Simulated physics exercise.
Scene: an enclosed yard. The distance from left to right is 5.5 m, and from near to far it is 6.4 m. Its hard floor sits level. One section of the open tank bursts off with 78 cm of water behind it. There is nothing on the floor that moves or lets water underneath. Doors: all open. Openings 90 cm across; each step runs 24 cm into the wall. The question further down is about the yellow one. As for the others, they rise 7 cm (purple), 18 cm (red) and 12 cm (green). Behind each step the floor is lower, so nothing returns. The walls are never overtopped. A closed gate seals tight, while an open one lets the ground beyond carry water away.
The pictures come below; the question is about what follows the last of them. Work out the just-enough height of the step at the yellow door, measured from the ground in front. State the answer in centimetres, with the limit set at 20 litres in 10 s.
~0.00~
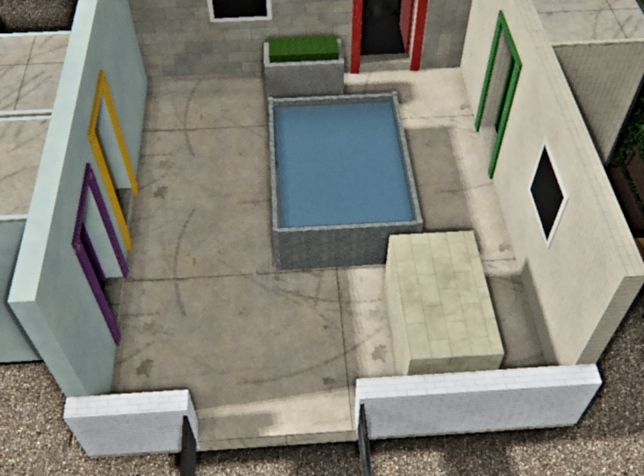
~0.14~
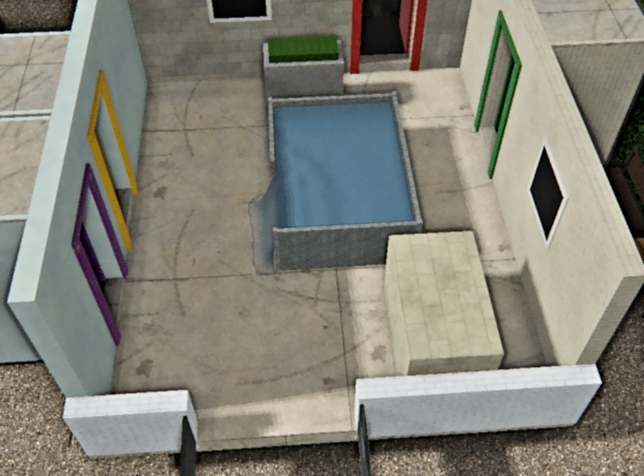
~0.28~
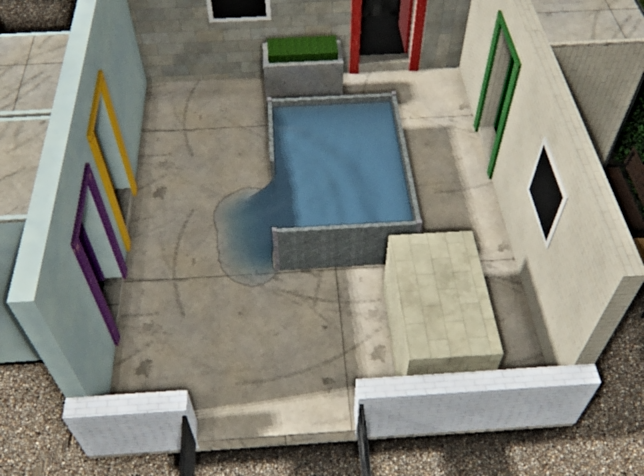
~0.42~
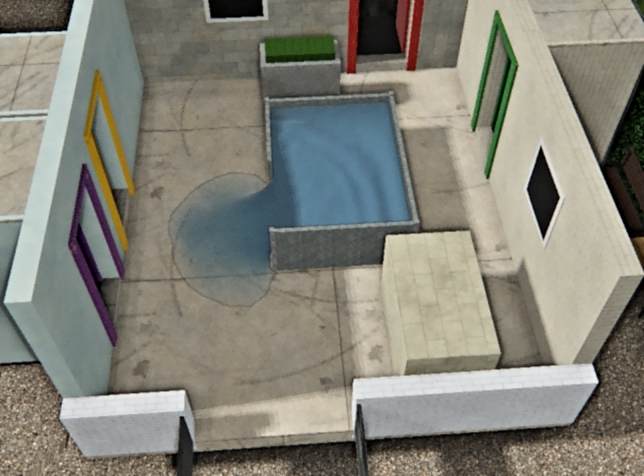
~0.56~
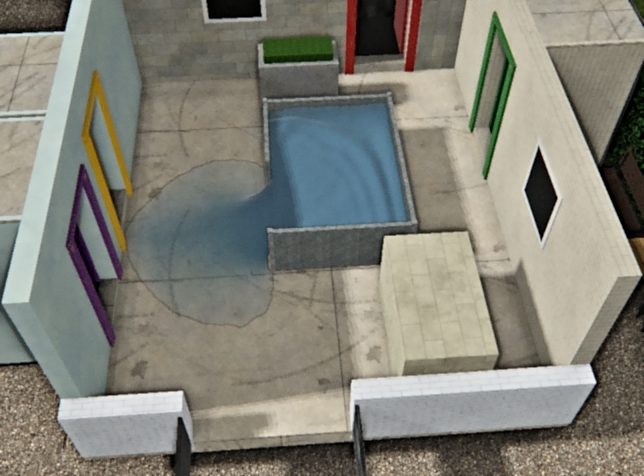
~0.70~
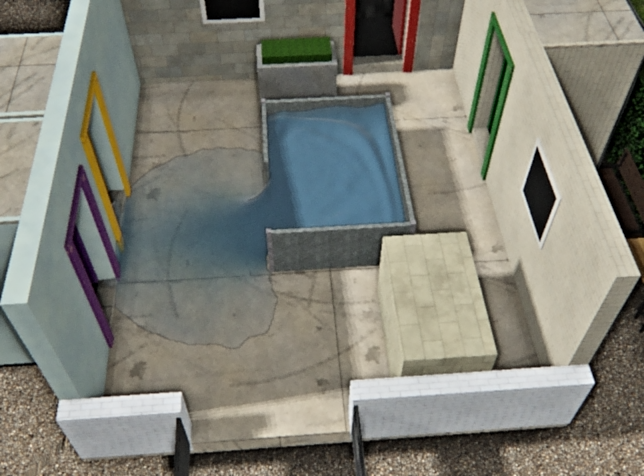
It works out at roughly 38 cm.
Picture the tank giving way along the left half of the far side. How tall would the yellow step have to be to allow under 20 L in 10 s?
Close to 7.5 cm at the least.
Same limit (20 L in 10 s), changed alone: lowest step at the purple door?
I'd raise purple to close to 32 cm.
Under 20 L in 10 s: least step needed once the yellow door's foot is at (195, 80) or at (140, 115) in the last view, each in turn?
Around 20 and 12.5 cm respectively.
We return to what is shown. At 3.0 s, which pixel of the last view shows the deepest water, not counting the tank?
About (101, 429).
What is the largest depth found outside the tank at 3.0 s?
38 cm.
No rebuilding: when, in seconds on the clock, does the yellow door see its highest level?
1.6 s.
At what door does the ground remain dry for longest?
Answer: Green.
After 1.4 s water covers 30 % of the floor, deepest (45 cm) near (134, 261); 41 cm at the yellow door, 66 litres in over its 19 cm step.
After 3.0 s water covers 50 % of the floor, deepest (38 cm) near (101, 429); 29 cm at the yellow door, 224 litres in over its 19 cm step.
After 10.0 s water covers 100 % of the floor, deepest (13 cm) near (101, 429); 10 cm at the yellow door, 259 litres in over its 19 cm step.
At the yellow door as built, the water arrived by 0.7 s and peaked near 42 cm at 1.6 s.
With a step of 34.5 cm, 37 litres would have come in within the 10 s; with 46.5 cm, 0 litres. So under 20 litres takes about 38 cm.
